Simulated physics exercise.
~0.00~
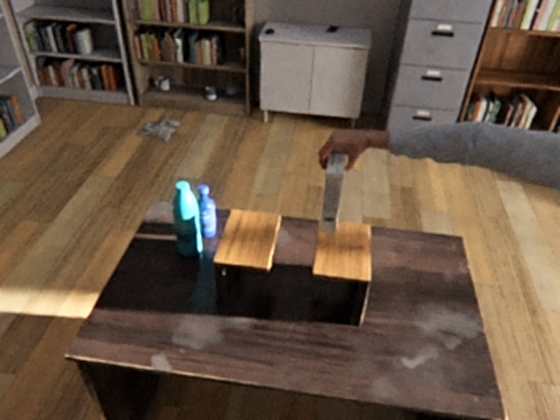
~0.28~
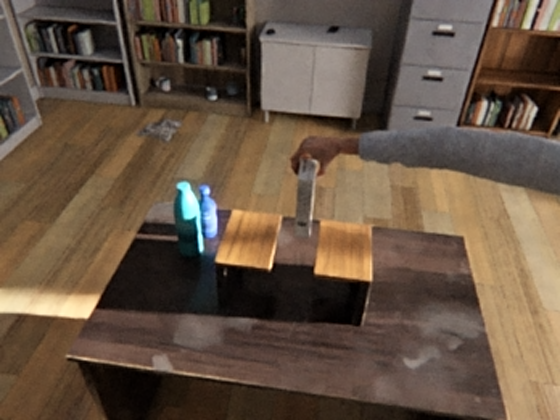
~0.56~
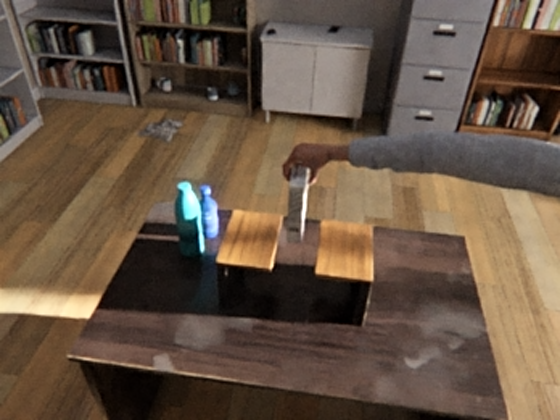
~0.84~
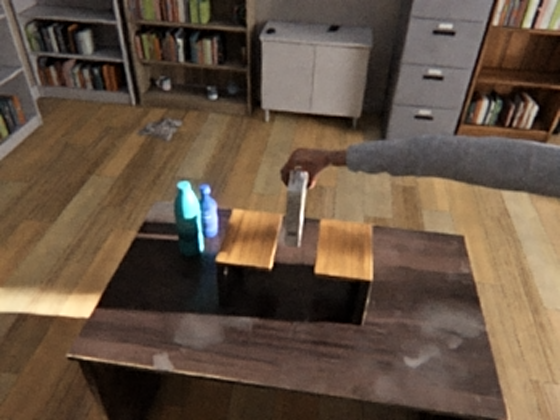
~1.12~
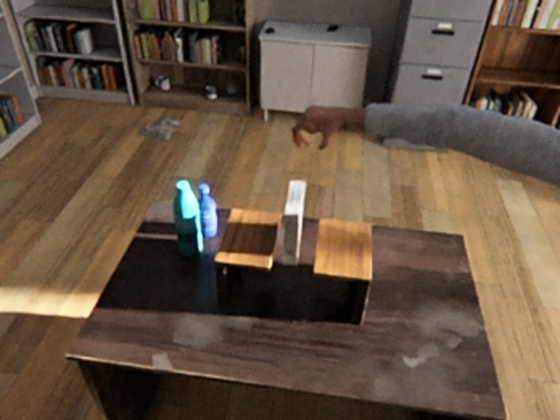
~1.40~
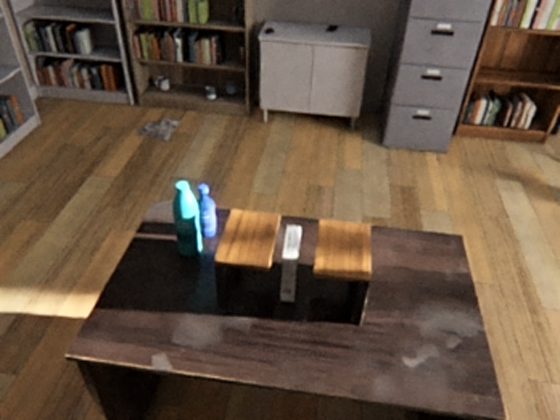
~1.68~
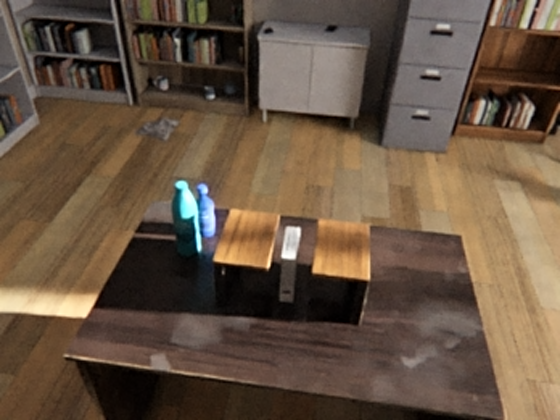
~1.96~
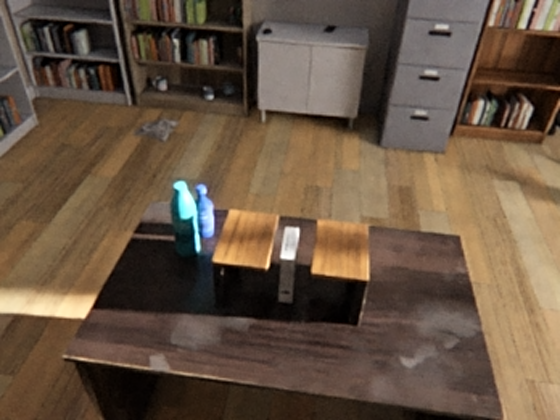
A white packet is held upright by a hand reaching in from the right, over a dark wooden table seen from above in a room with bookshelves, a pale cabinet and grey drawers. Two light wooden ledges stand on the table with a slot between them, and a turquoise bottle and a blue bottle stand to their left. The hand carries the packet left from above the right ledge and lowers it over the gap. It lets go and draws back out of view. The packet drops through the slot and comes to rest upright on the table between the ledges, while both bottles stay in place.
